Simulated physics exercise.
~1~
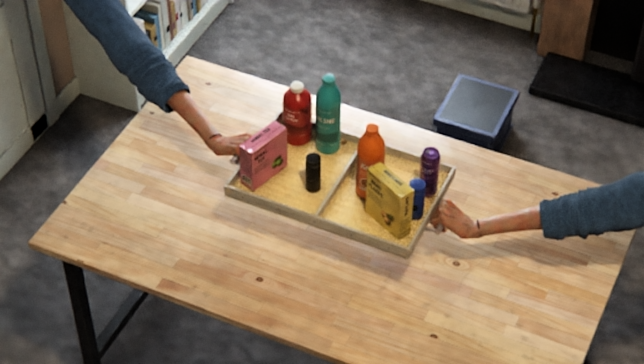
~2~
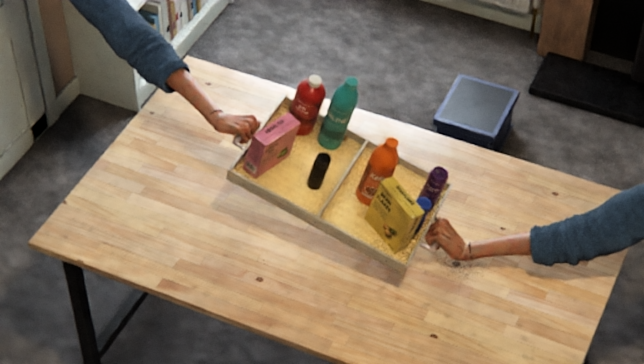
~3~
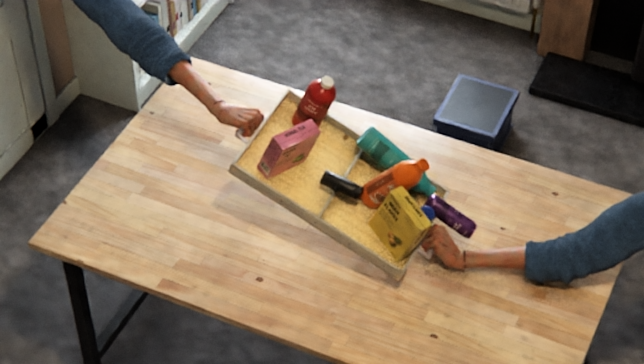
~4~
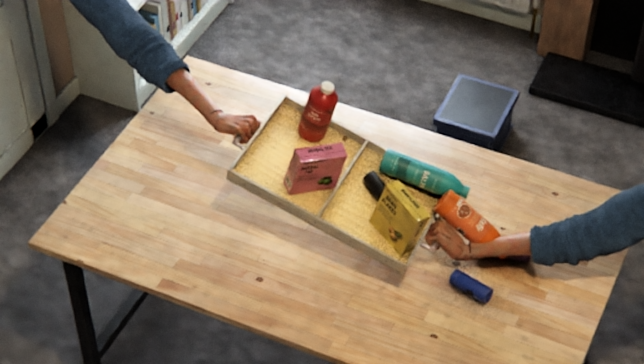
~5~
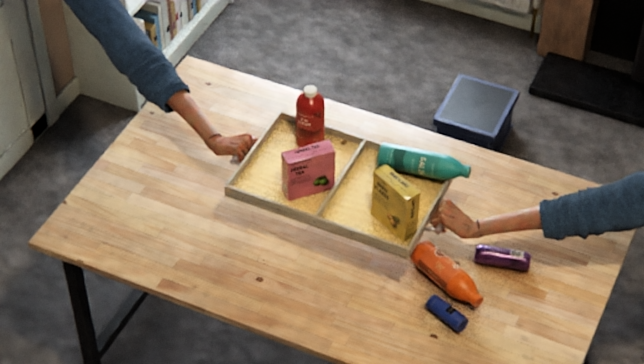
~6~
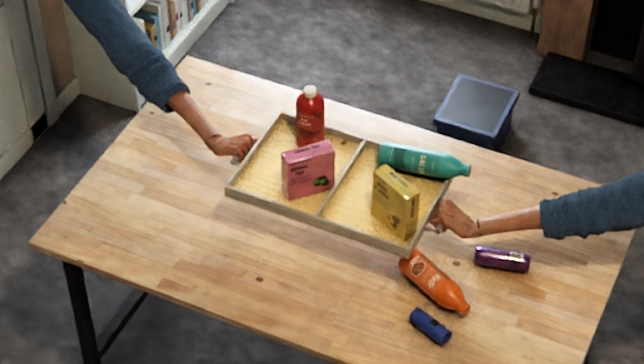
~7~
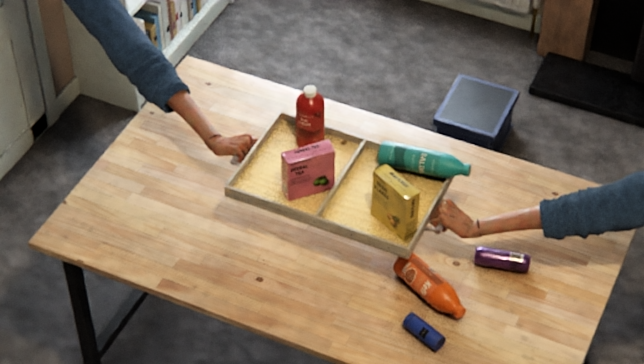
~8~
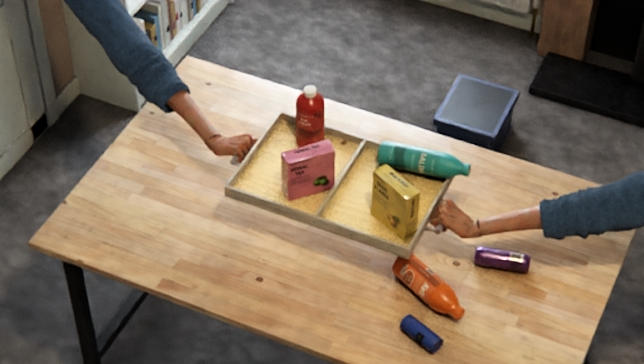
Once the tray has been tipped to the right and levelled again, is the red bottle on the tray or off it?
The red bottle is still on the tray, standing upright near the back edge.
